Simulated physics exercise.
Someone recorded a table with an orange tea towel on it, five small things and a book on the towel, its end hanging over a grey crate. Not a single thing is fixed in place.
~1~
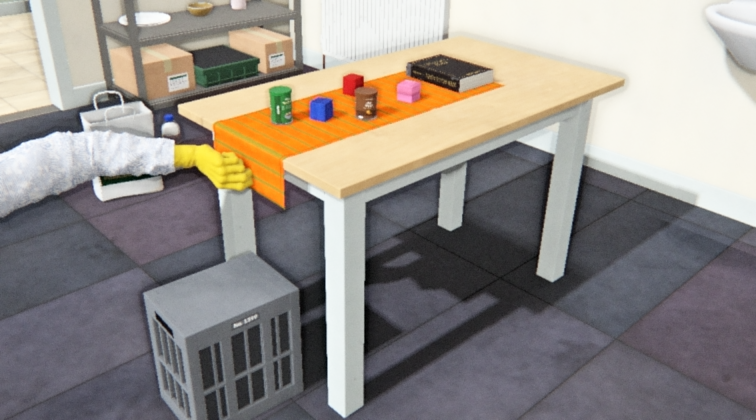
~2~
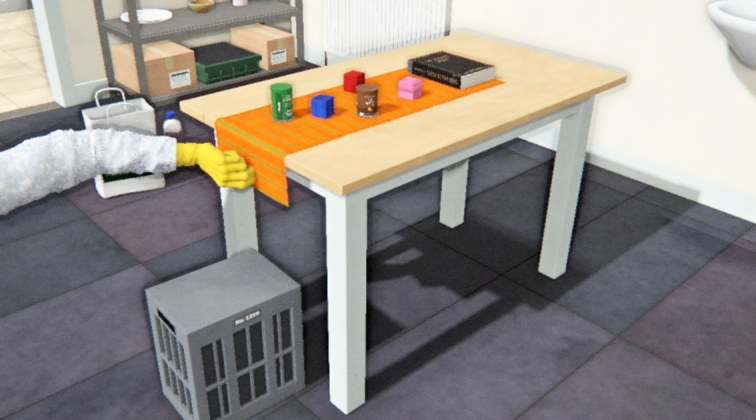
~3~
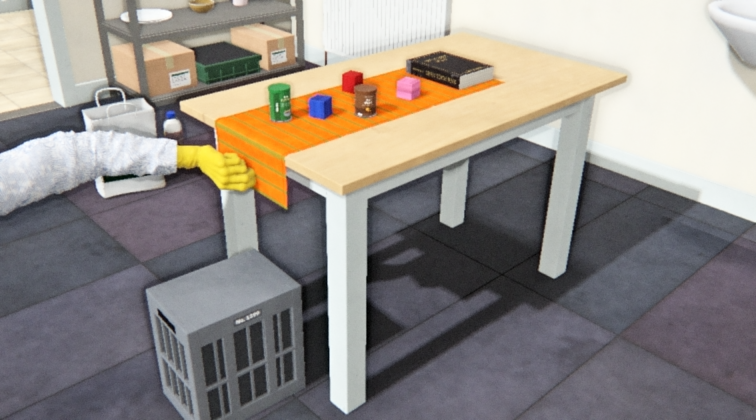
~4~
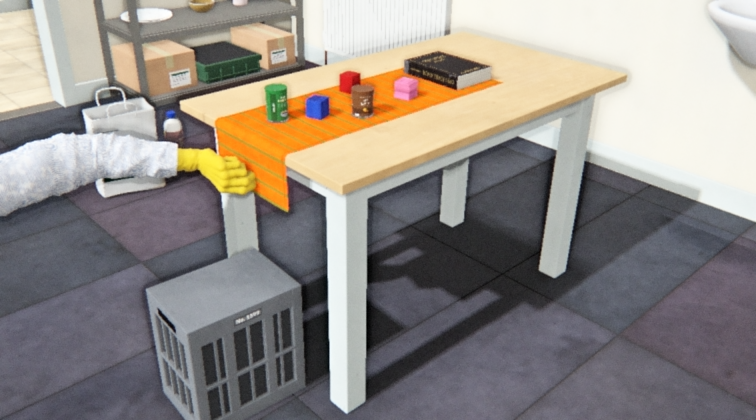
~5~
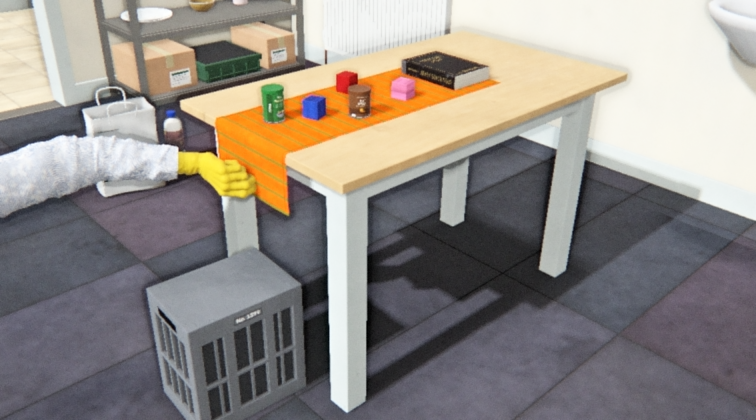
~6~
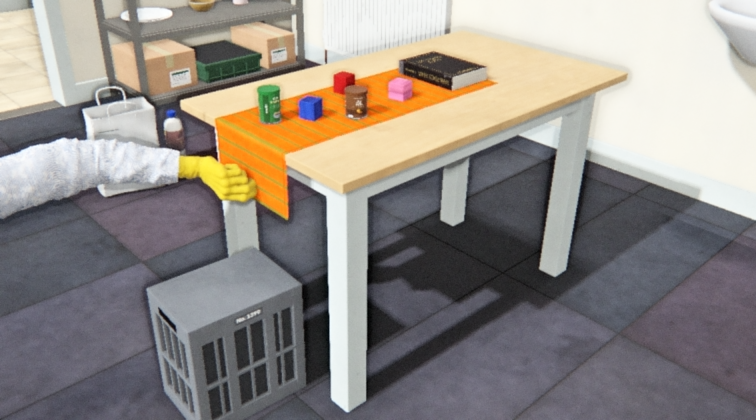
Orange tea towel being drawn slightly left over the table edge by a yellow-gloved hand, five small objects and a book shifting with it.
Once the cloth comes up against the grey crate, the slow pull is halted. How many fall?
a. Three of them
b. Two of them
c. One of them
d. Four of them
b, two of them.
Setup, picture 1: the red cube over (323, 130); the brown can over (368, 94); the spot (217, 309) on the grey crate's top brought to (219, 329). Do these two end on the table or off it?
Result: Red cube gone, brown can still there.
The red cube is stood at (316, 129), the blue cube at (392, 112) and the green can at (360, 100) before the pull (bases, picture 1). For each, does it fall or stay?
Of these three, the red cube takes a tumble, the blue cube rides it out, the green can rides it out.
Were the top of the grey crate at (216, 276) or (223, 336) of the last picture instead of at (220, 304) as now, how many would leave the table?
The count would be 1 and then 3.
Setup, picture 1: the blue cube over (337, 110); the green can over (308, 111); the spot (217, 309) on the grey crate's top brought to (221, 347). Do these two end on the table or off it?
Outcome: Blue cube is gone; green can is gone.
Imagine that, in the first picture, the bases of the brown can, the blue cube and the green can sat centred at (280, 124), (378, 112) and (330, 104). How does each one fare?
Outcome: Brown can falls away, blue cube stays aboard, green can stays aboard.
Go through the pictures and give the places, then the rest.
In the first picture, hem (285, 209); green can (280, 89); blue cube (321, 100); brown can (366, 90); red cube (353, 76); pink cube (409, 83); top of the crate (217, 309).
In the second picture, hem (288, 206); green can (281, 86).
In the third picture, hem (287, 209); blue cube (320, 98).
In the fourth picture, hem (288, 212); brown can (363, 88); top of the crate (219, 305).
In the fifth picture, hem (289, 216); red cube (347, 74).
In the sixth picture, hem (288, 220); green can (268, 88); blue cube (311, 99); brown can (356, 89); red cube (344, 74); pink cube (401, 81).
A little later, hem near (254, 226); all still up.
Next, hem near (256, 256); green can gone.
Later still, hem on the crate; green can and blue cube gone.
When it is over, hem on the crate; green can and blue cube gone. The count of fallen things is two.
